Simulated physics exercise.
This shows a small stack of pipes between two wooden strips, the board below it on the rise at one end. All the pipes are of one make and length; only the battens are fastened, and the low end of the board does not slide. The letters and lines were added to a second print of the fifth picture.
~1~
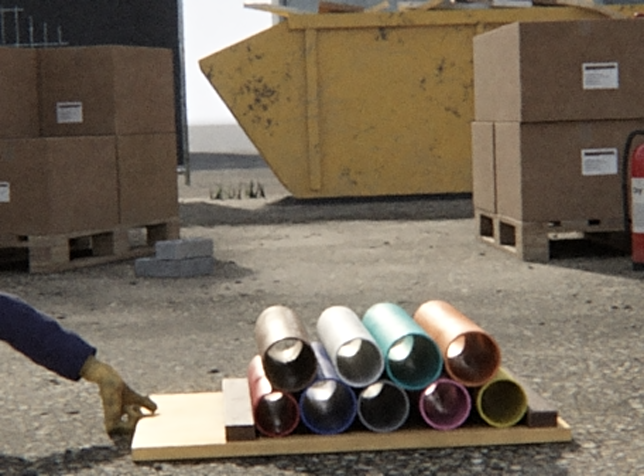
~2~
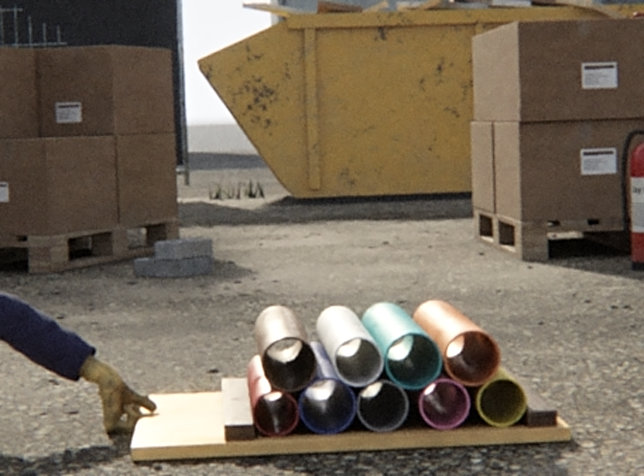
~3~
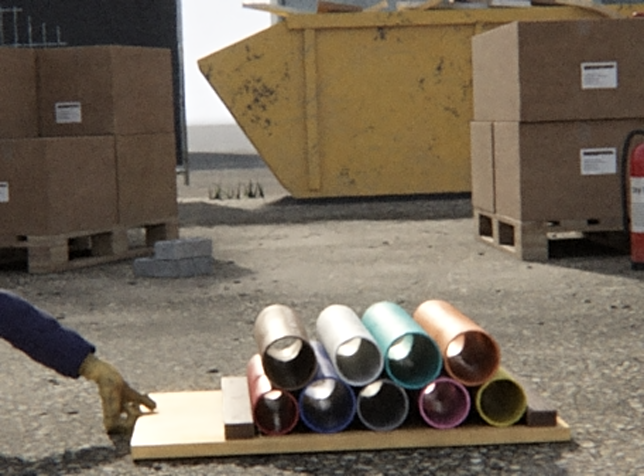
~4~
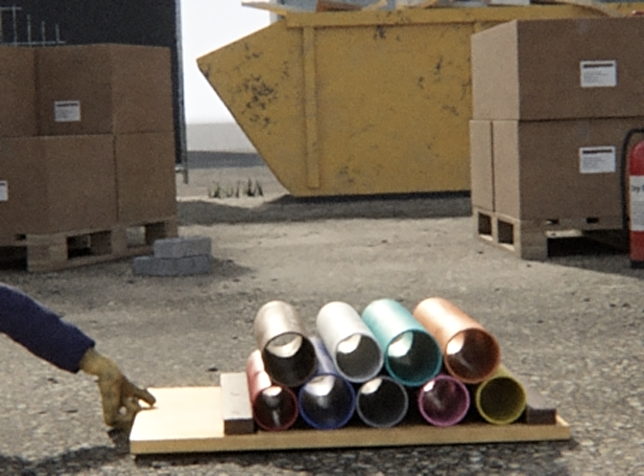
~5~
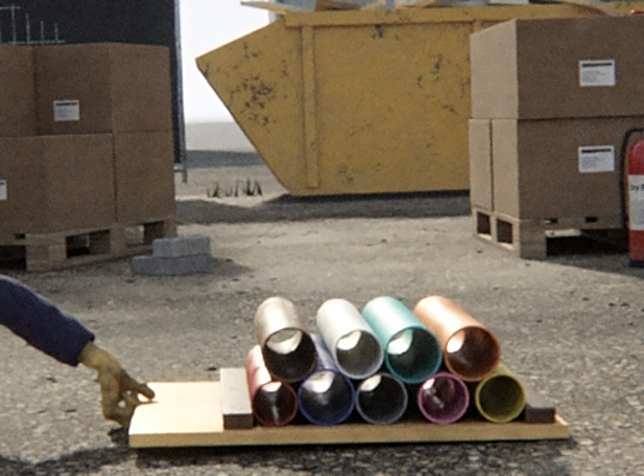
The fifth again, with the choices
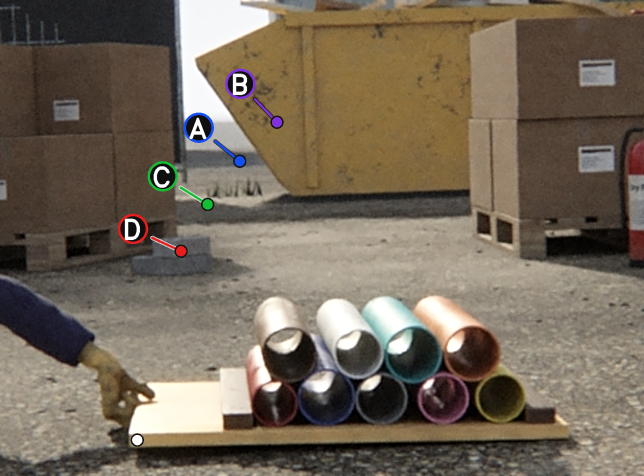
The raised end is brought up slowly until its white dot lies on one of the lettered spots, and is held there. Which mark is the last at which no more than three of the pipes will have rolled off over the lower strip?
The answer is mark C.
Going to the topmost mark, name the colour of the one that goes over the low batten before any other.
First is the orange one.
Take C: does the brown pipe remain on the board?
The brown pipe: Yes.
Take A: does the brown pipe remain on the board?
No.
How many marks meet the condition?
The number is two.
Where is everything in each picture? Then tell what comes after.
In the first frame, brown pipe (290, 364); orange pipe (473, 358); white pipe (359, 362).
In the second frame, white pipe (359, 361); turquoise pipe (413, 361).
In the third frame, board (341, 408); red pipe (276, 412); brown pipe (290, 363); yellow pipe (502, 401).
In the fourth frame, board (340, 405); red pipe (275, 408); blue pipe (327, 401).
In the fifth frame, board (339, 402); red pipe (274, 404); blue pipe (326, 397).
On the marked copy, A at (240, 161); B at (277, 122); C at (208, 204); D at (181, 251); the white dot at (138, 440).
With C. Early on, board at 19°.
Further on, board at 34°.
At the end, board at 34°, three over the low batten (orange, white, turquoise).
As for the rest, A four over the low batten (brown, orange, white, turquoise); B nine over the low batten; D three over the low batten (orange, white, turquoise).
